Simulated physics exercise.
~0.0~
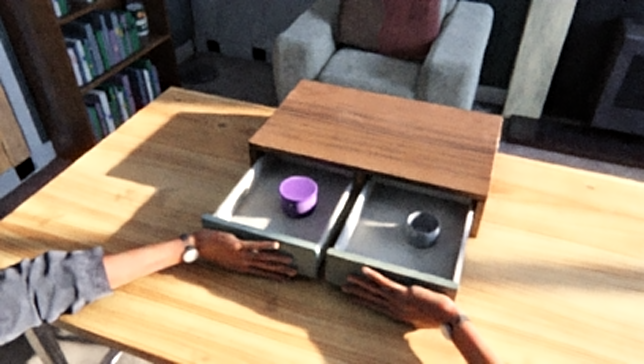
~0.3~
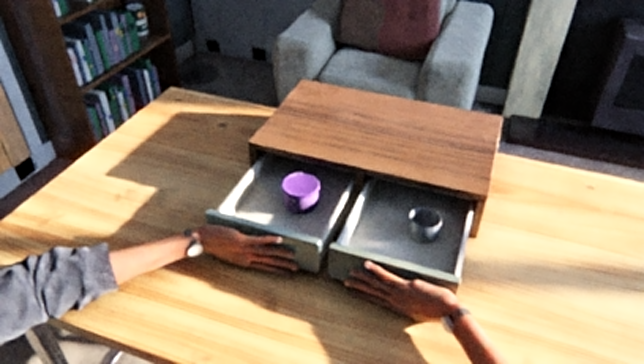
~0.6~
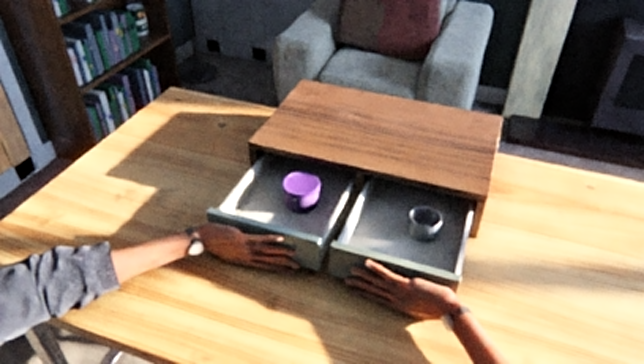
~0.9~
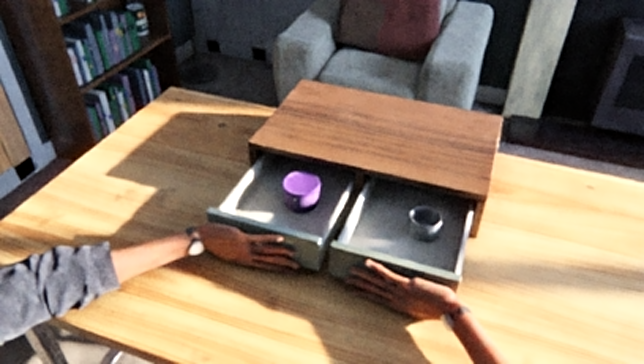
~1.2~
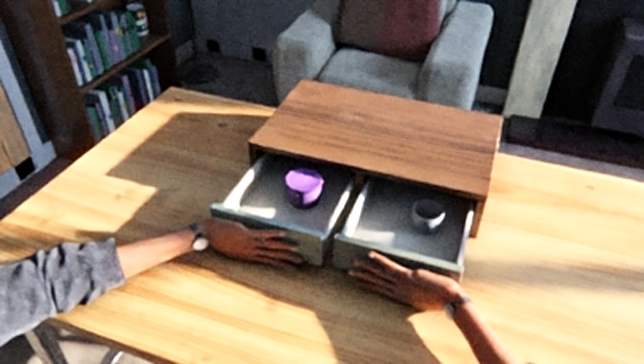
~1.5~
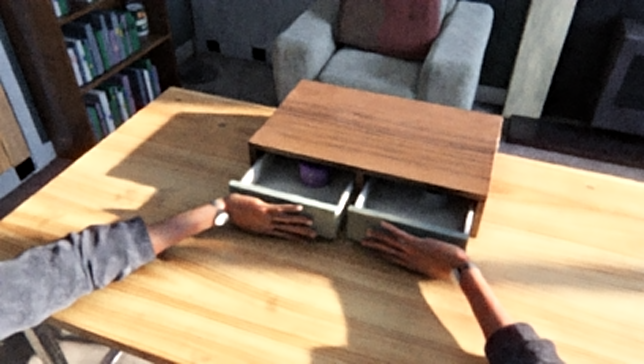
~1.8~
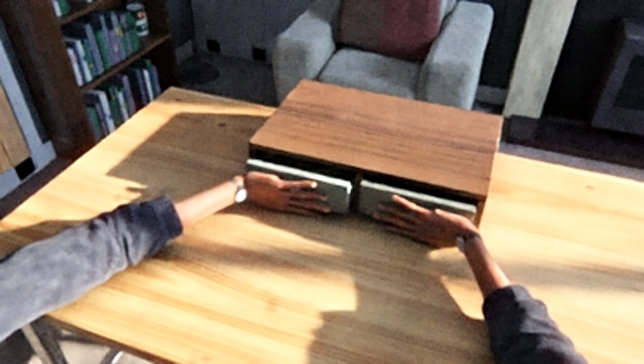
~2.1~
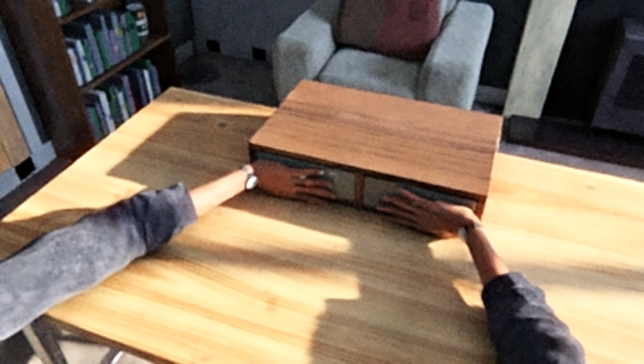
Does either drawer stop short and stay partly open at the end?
No, neither one stays open. The hands push both the left drawer and the right drawer in until they are closed.
